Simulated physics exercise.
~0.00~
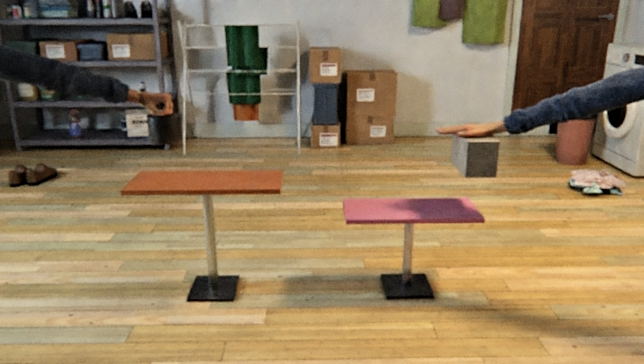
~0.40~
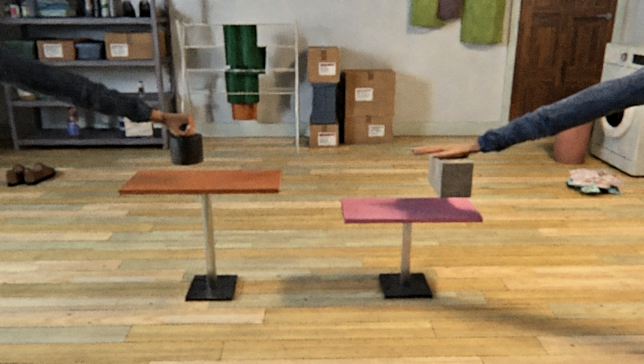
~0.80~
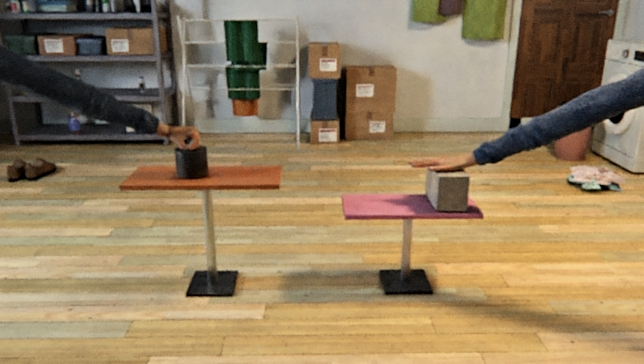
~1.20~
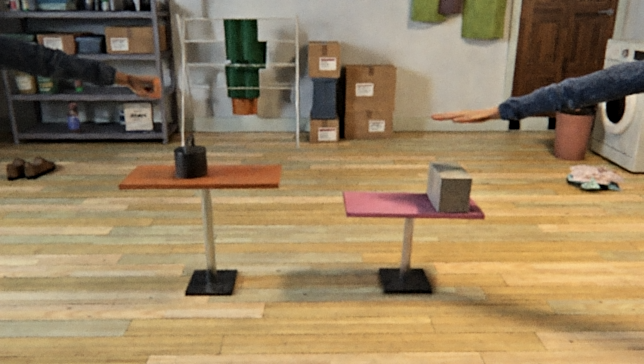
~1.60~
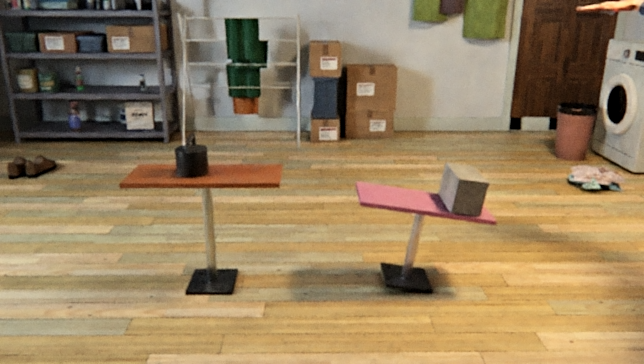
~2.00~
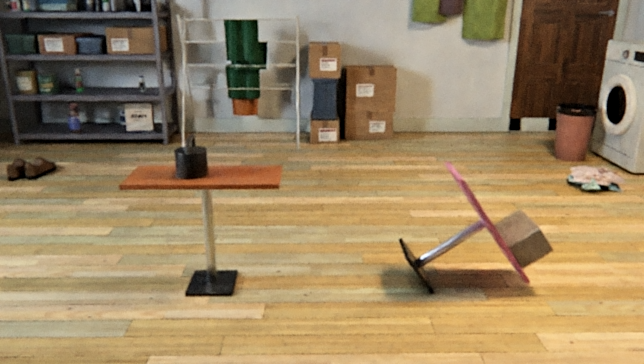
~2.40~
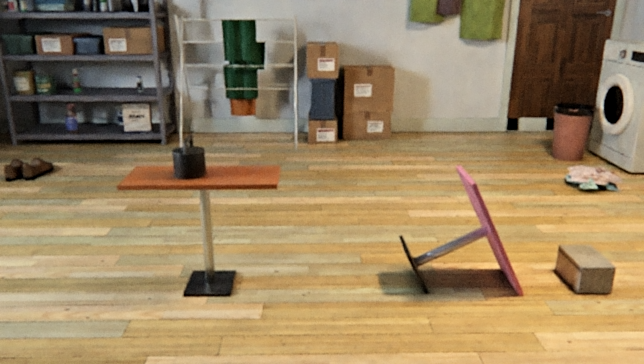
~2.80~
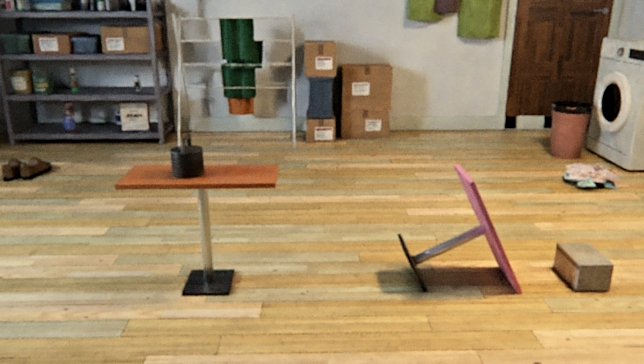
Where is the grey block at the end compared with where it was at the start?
At the start the grey block is held by a hand above the right side of the pink table. At the end it lies on the floor, farther to the right of the toppled table.
Two hands setting a dark cylinder and a grey block on small tables, the pink one toppling while the orange stands.
